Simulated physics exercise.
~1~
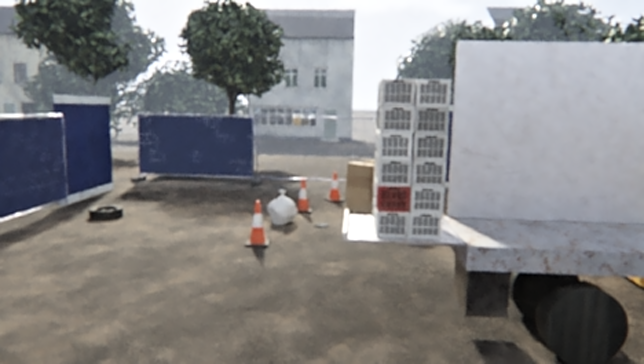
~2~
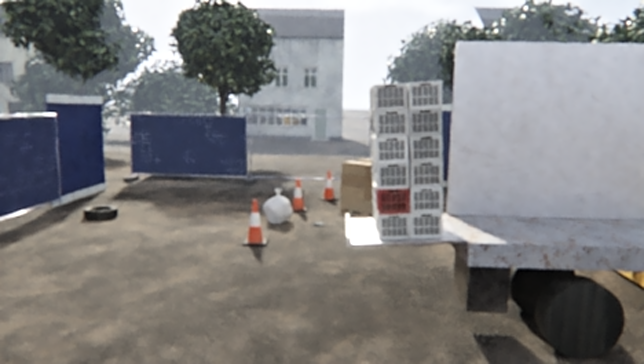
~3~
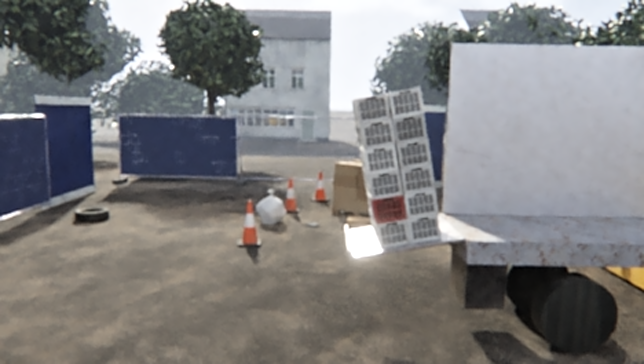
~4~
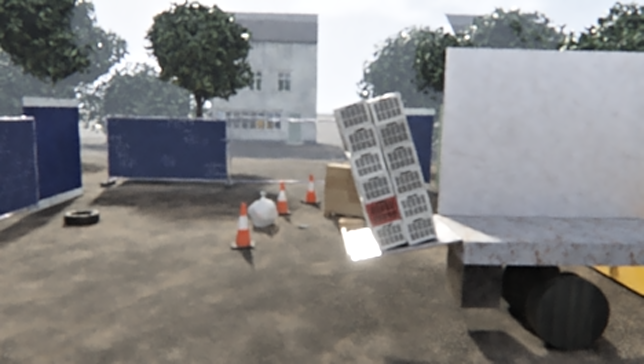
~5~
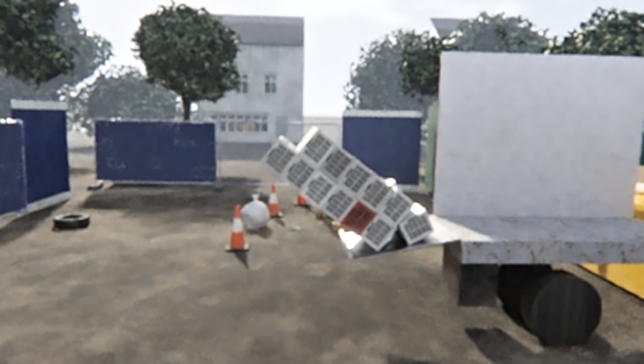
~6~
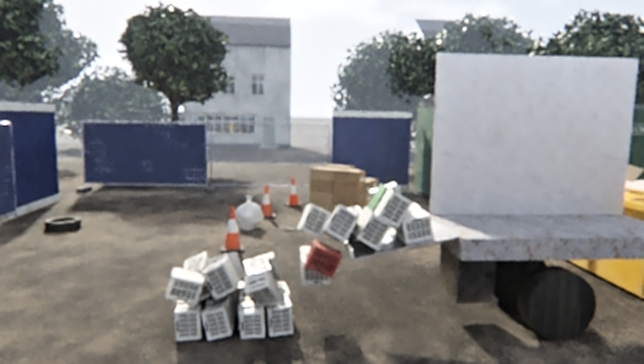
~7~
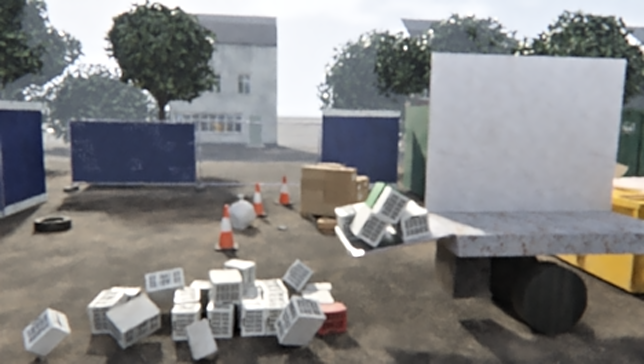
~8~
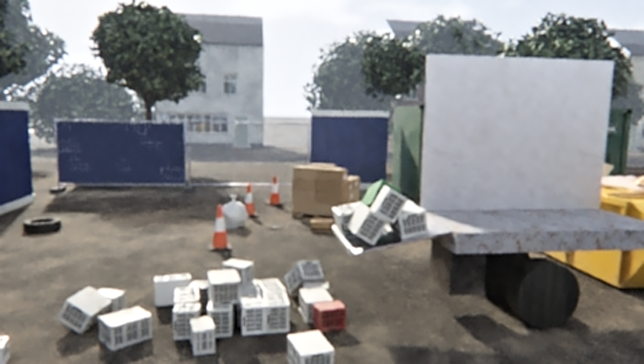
A dirt yard with blue fence panels, trees and a pale building behind is seen from the side of a lorry, the view drifting slowly. White crates and a red one stand in a tall stack on the tail lift at right, with orange cones, a white sack and a tyre beyond. The platform's outer edge dips, and the stack leans left, then topples over it. Crates spill to the ground, tumbling and scattering, the red one among them. Finally most lie strewn below, while a few, including a green one, rest tipped on the sloping platform.
